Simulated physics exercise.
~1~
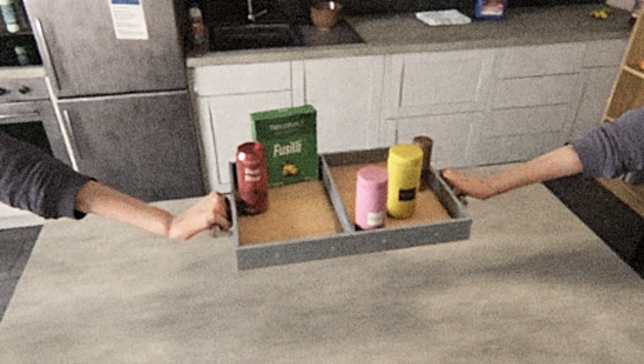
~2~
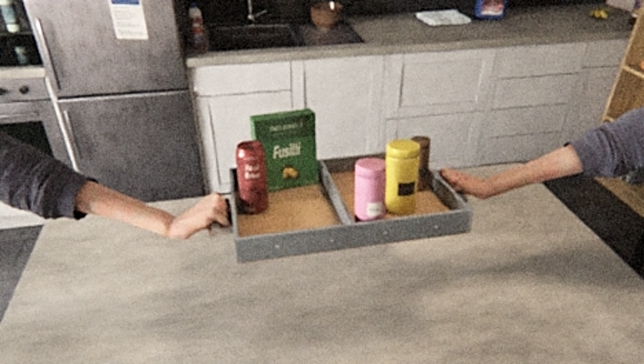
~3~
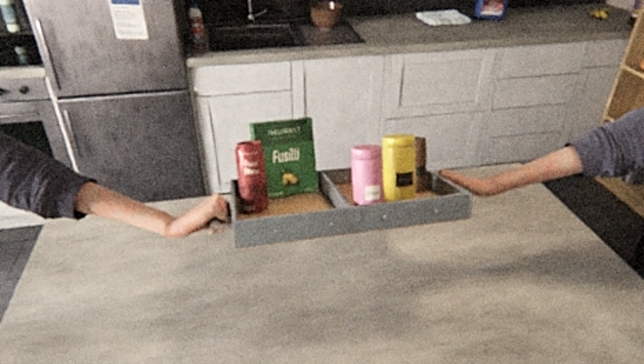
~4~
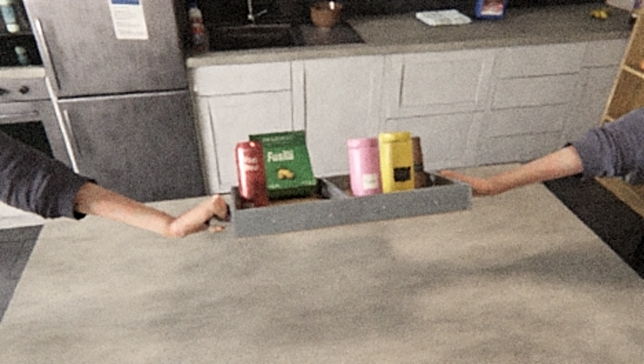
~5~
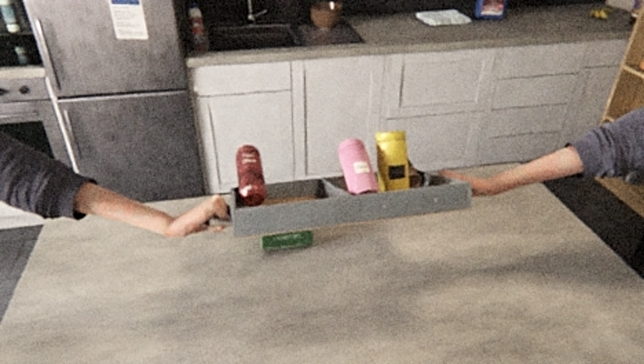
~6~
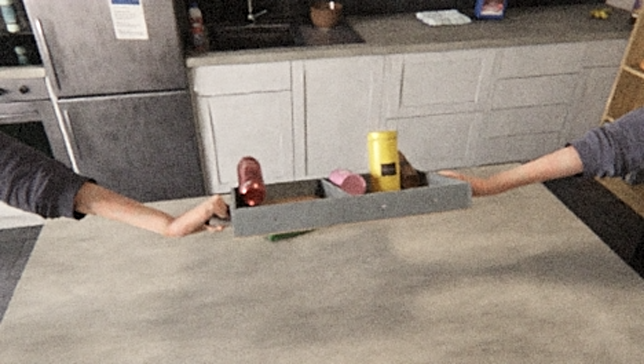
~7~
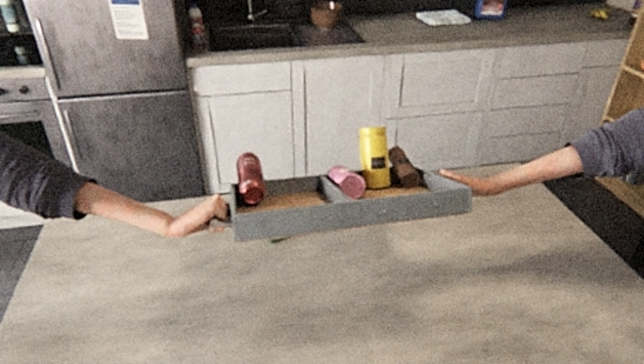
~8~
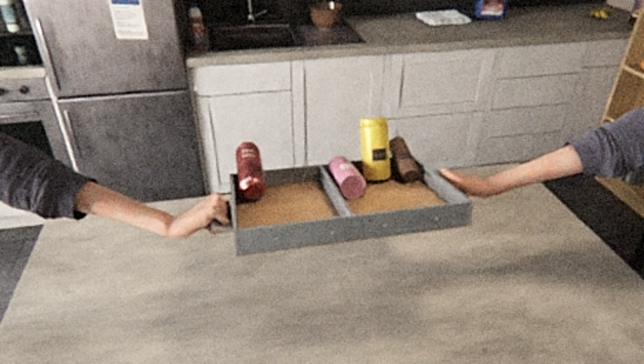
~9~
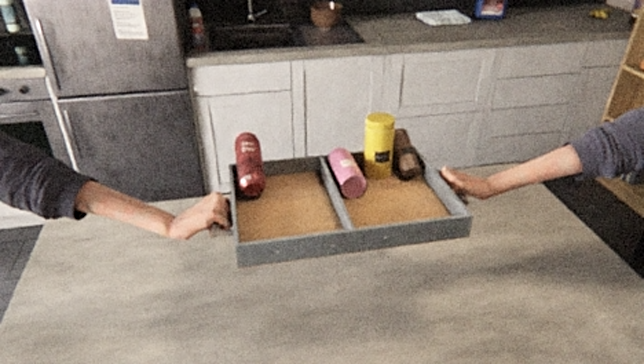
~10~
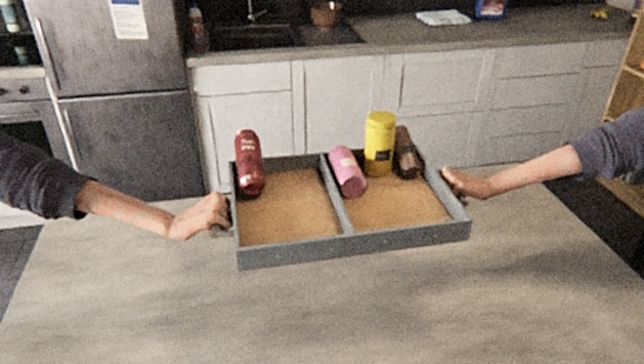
Two hands tilted a divided tray away from the camera, sending the green packet off the far side while the red can, pink jar and brown shaker toppled, then levelled it again with those three still lying over and the yellow jar upright.
